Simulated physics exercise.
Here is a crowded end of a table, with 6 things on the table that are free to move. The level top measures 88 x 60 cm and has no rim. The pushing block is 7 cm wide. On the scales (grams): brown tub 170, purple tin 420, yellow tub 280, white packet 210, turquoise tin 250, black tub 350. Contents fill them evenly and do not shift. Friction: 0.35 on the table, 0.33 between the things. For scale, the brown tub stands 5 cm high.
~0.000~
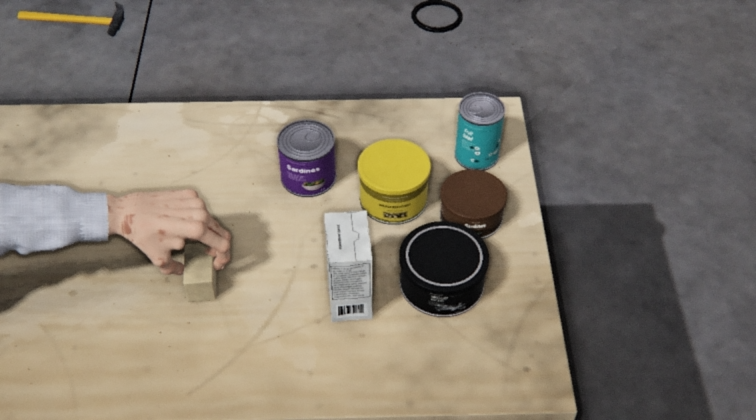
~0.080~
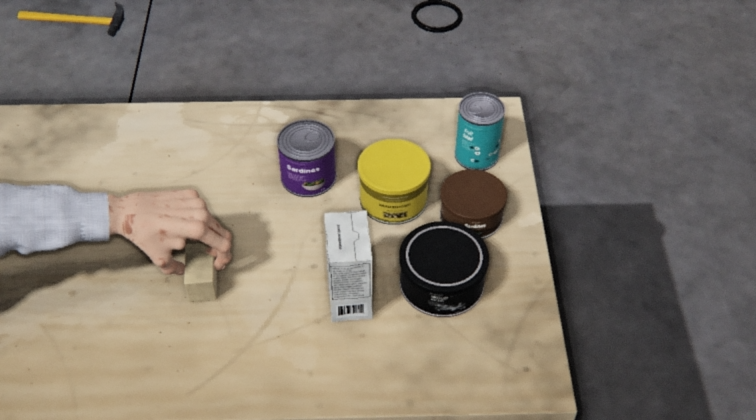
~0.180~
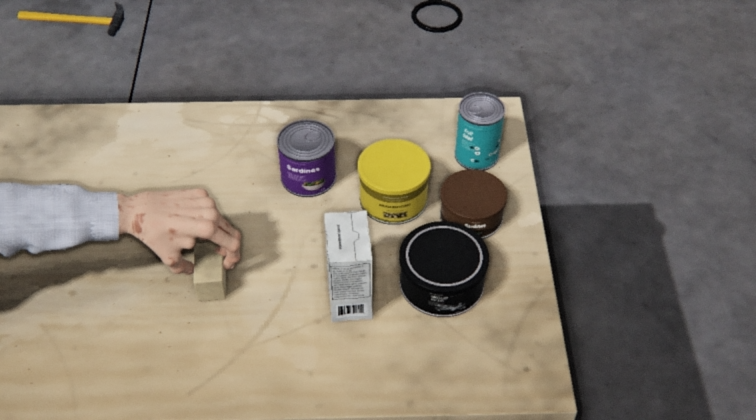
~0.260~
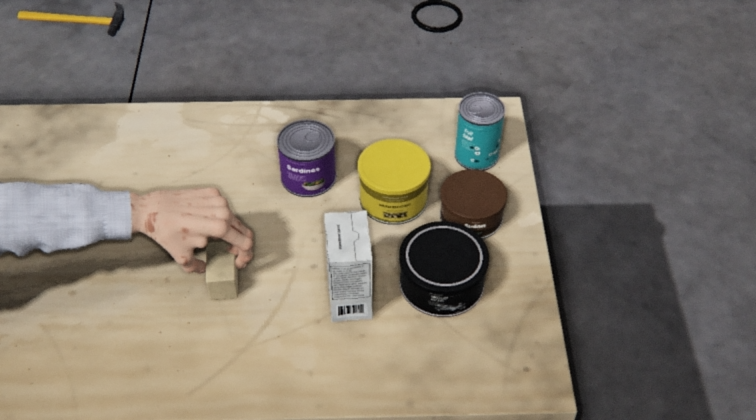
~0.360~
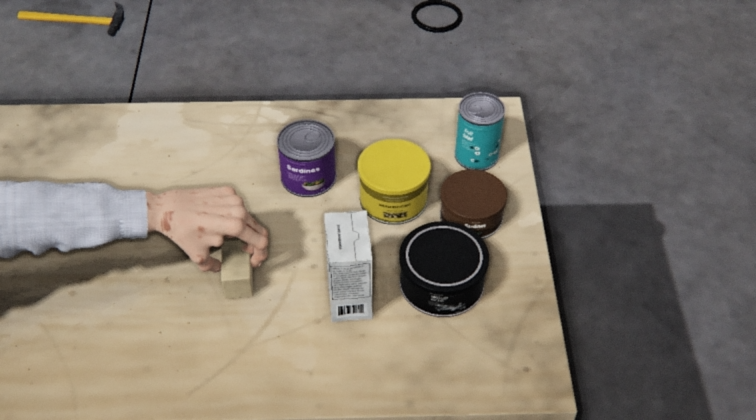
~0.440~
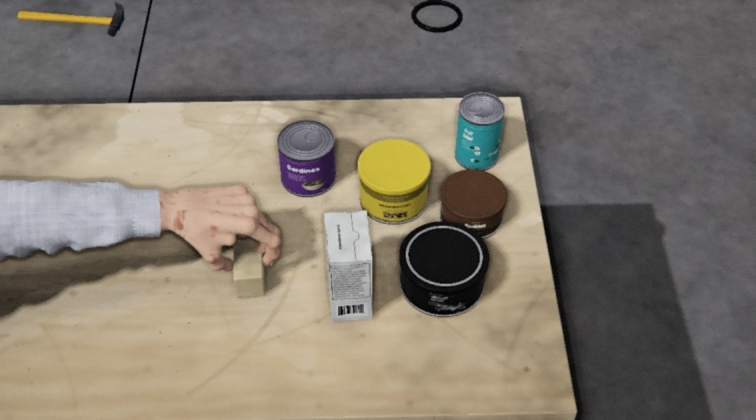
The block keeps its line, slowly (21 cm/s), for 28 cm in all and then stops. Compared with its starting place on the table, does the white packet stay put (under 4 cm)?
The white packet ends elsewhere.
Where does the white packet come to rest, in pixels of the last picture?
Near (438, 264).
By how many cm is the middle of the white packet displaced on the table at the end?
Some 12 cm.
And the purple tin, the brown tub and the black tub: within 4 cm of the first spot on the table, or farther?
The purple tin holds its spot; the brown tub stays put; the black tub ends elsewhere.
Around 0.94 s, 17 cm of push; white packet shifted 2 cm near (360, 268).
Around 1.14 s, 22 cm of push; white packet shifted 6 cm near (391, 266); black tub shifted 2 cm.
Around 1.24 s, 24 cm of push; white packet shifted 8 cm near (406, 265); black tub shifted 4 cm.
Around 1.44 s, 28 cm of push; white packet shifted 12 cm near (434, 264); black tub shifted 8 cm.
Finally (1.9 s), not toppled but over 4 cm from the start, white packet and black tub; the other 4 still in place (within 4 cm). Final places as that camera would see them, white packet near (438, 264).
